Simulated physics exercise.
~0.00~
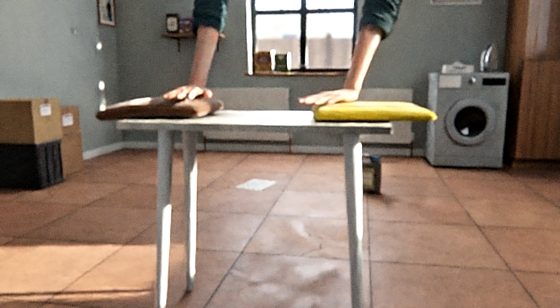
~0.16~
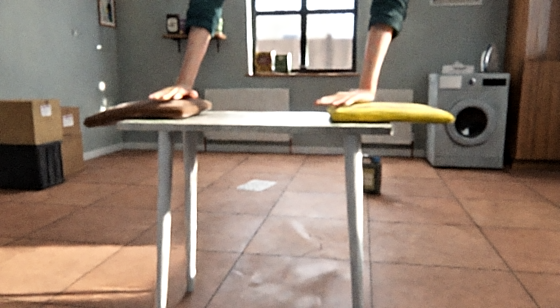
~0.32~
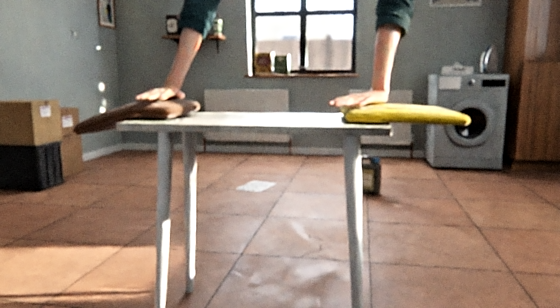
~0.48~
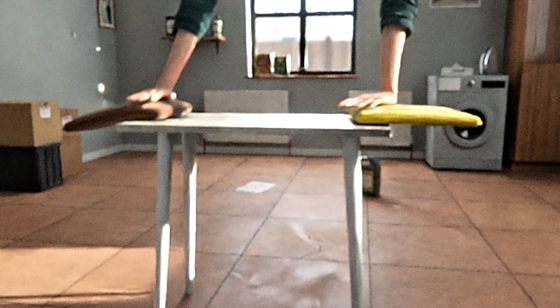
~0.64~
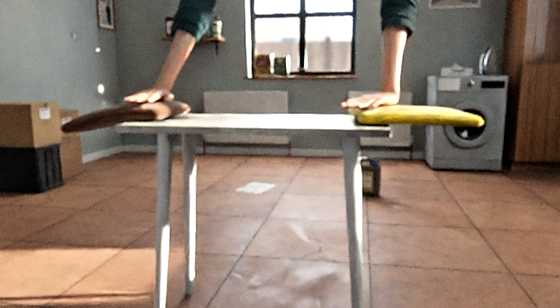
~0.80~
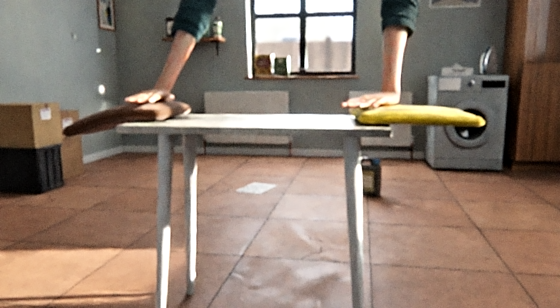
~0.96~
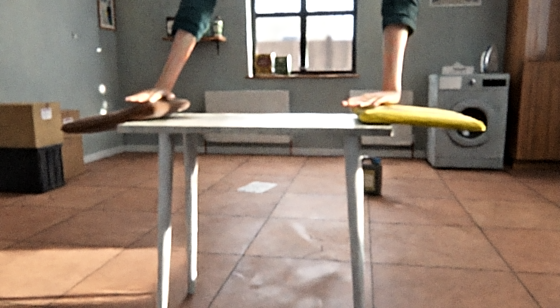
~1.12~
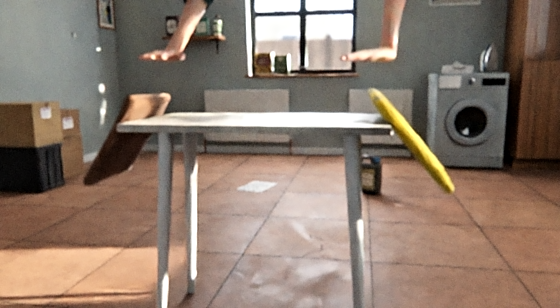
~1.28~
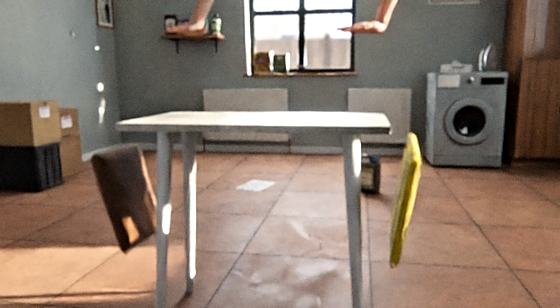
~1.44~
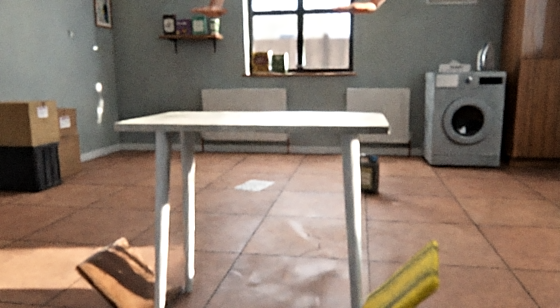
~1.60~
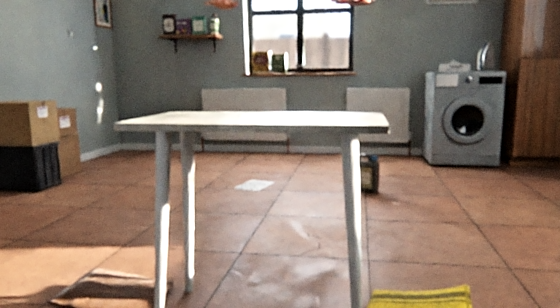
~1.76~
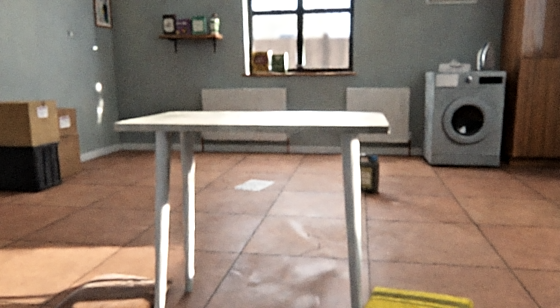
Two hands slide a brown blanket and yellow pad outward, release them, and both fall to the floor.
